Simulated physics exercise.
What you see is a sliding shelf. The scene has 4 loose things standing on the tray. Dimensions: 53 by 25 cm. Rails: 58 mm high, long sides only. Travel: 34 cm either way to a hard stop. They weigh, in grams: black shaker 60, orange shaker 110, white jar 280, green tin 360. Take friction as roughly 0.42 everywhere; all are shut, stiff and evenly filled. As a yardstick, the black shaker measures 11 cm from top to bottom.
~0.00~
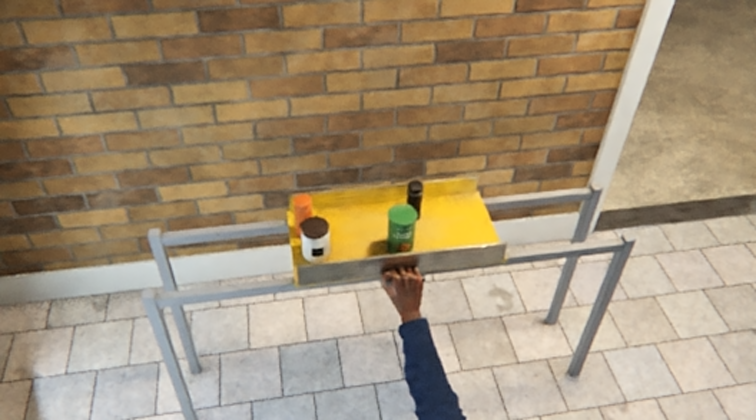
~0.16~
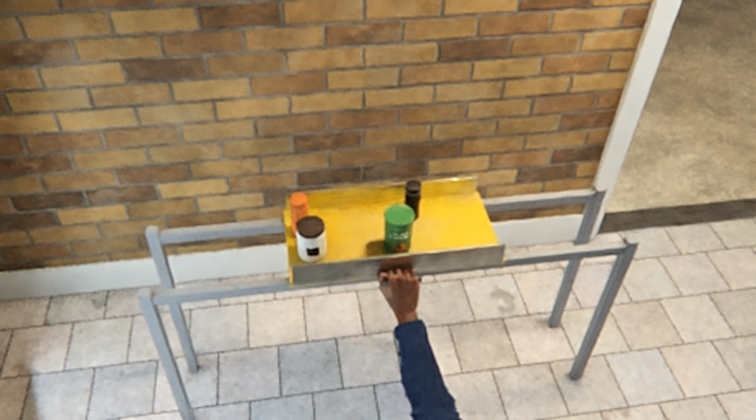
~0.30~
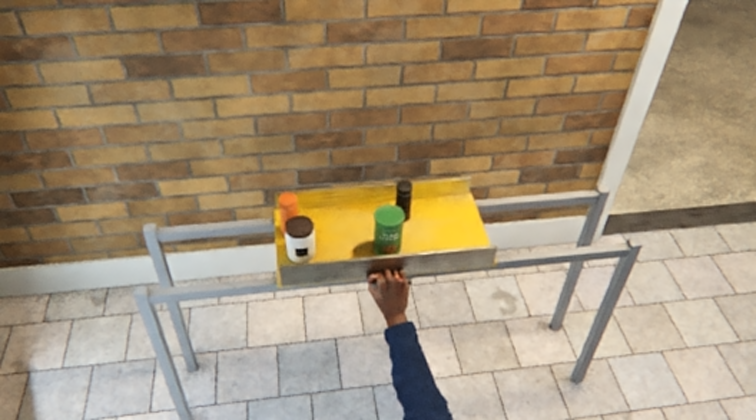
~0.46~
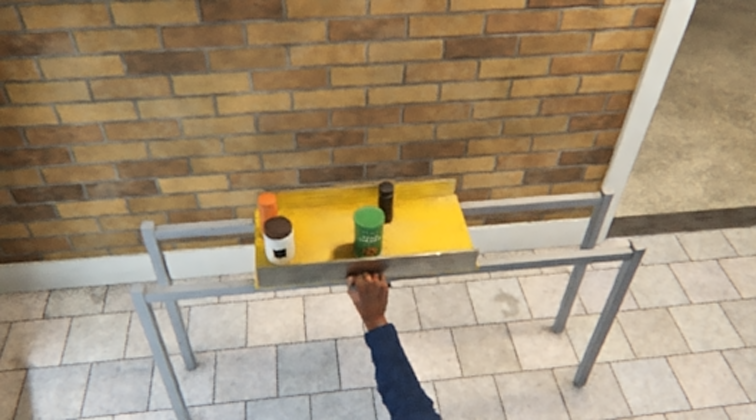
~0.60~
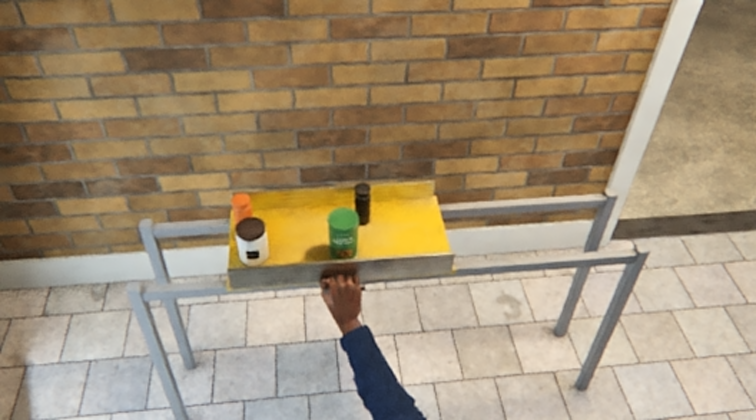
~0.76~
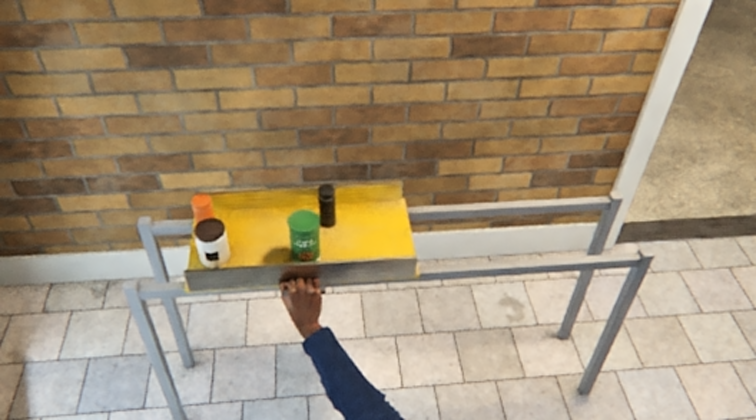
A yellow tray holding an orange shaker, a white jar, a green tin and a black shaker slid left along metal rails in front of a brick wall, as a hand moved with its front edge.
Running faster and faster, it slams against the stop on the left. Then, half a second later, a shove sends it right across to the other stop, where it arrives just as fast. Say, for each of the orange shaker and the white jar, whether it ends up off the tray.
My prediction: The orange shaker goes overboard. The white jar goes overboard.
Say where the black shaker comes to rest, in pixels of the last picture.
About (525, 205).
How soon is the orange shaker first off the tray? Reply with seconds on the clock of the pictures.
I'd put it at some 1.0 s.
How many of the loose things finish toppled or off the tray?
Tally: 3.
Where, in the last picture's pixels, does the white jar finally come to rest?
Rest point: Near (123, 401).
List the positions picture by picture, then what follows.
Tray midway; orange shaker (304, 216); white jar (316, 240), in the first picture.
Tray moved 1 cm left; black shaker (412, 201); green tin (398, 231), in the second picture.
Tray moved 3 cm left; black shaker (404, 202); green tin (388, 232), in the third picture.
Tray moved 8 cm left; black shaker (386, 203); green tin (369, 234), in the fourth picture.
Tray moved 14 cm left; black shaker (363, 205); green tin (343, 236), in the fifth picture.
Tray moved 23 cm left; orange shaker (205, 217); white jar (212, 243), in the sixth picture.
After 1.46 s, tray moved 34 cm left; orange shaker and white jar now off the tray; black shaker on its side; green tin moved 6 cm.
After 2.66 s, tray moved 2 cm left; black shaker on its side; green tin moved 6 cm.
In the end (3.8 s), off the tray, orange shaker and white jar; toppled on the tray, black shaker; the last one under 5 cm from the start. In the last view, orange shaker near (131, 376), white jar near (123, 401).
